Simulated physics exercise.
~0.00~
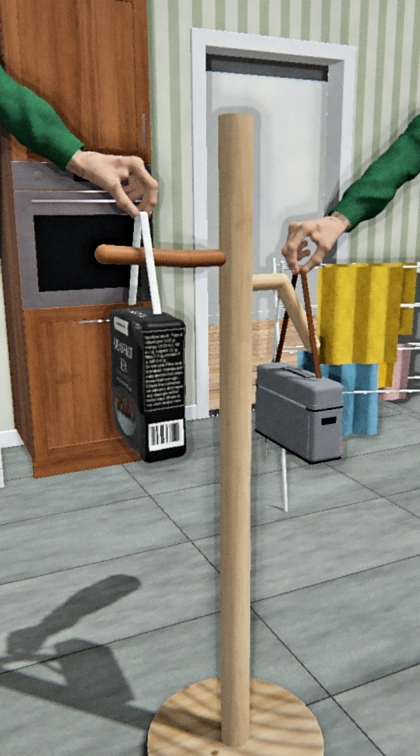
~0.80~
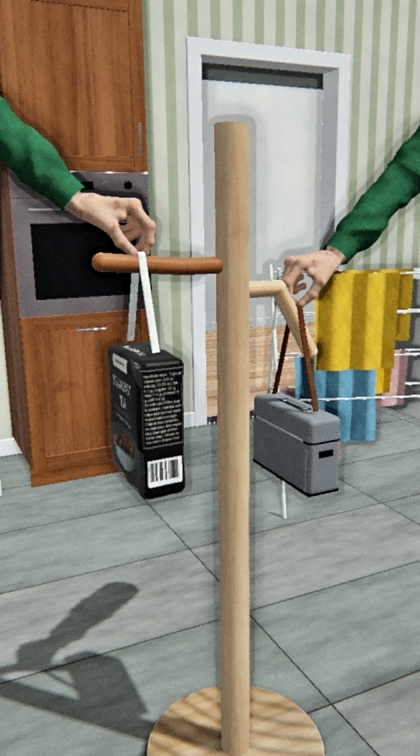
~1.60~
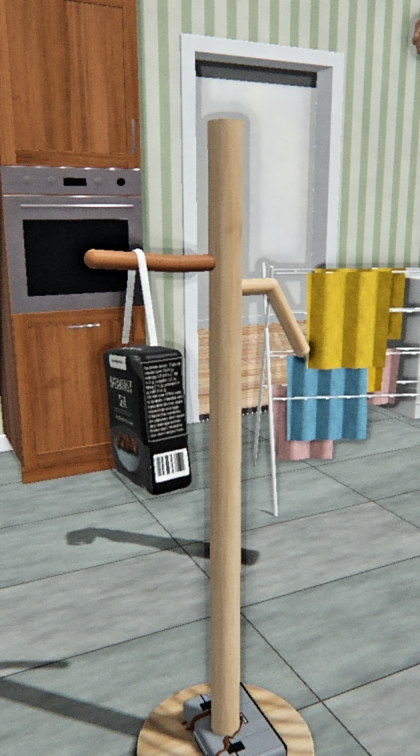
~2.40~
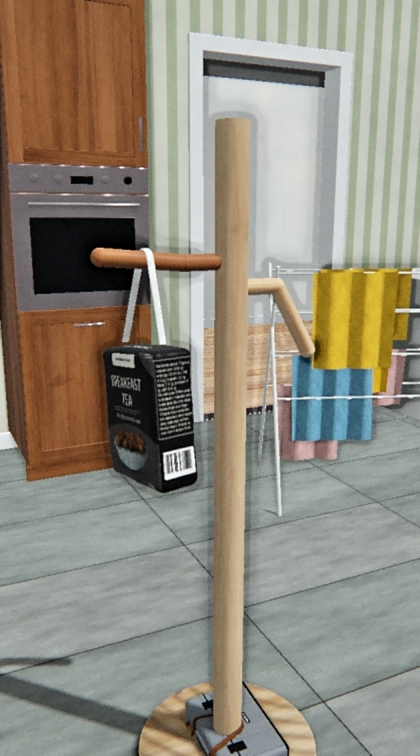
Two hands lowering a black sack and a grey case onto pegs, the sack staying hung, the case ending on the floor.
